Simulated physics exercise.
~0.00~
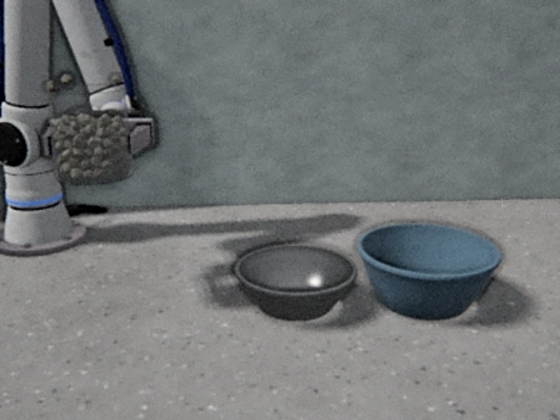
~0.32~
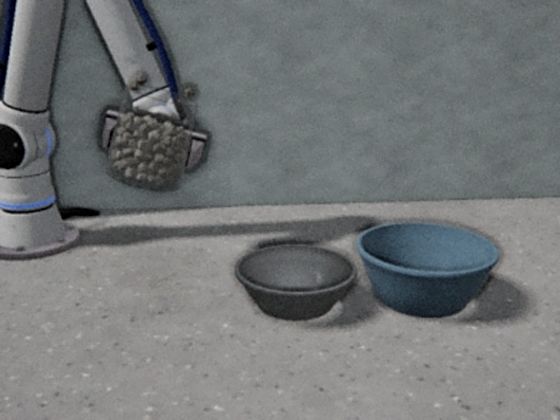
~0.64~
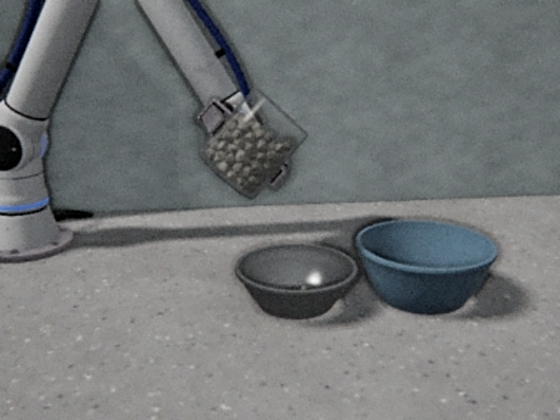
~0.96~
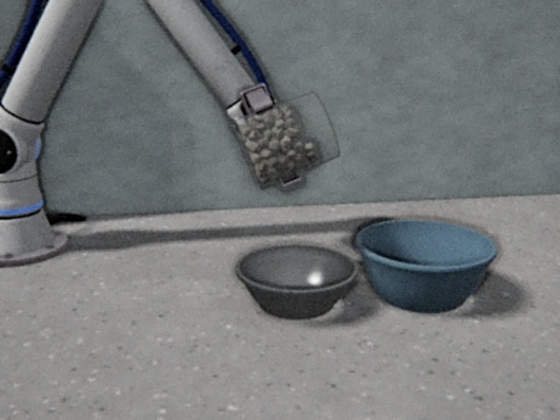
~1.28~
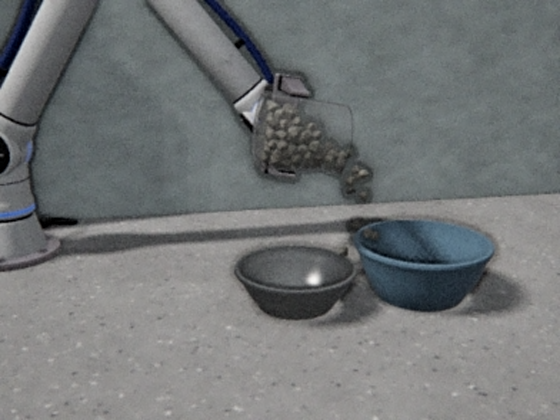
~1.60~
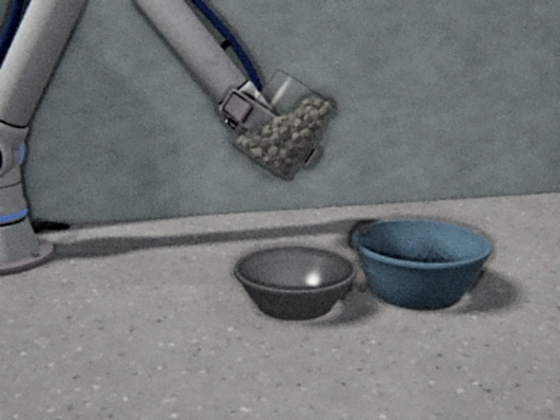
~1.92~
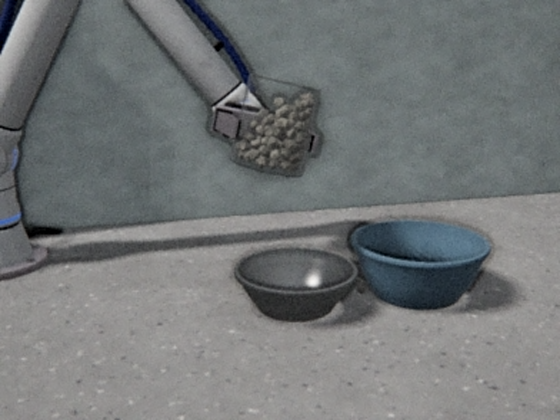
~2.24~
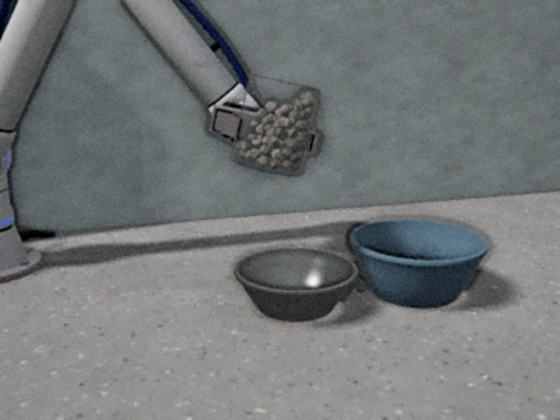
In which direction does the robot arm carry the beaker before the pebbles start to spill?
The arm carries the beaker to the right, from beside its base towards the bowls.
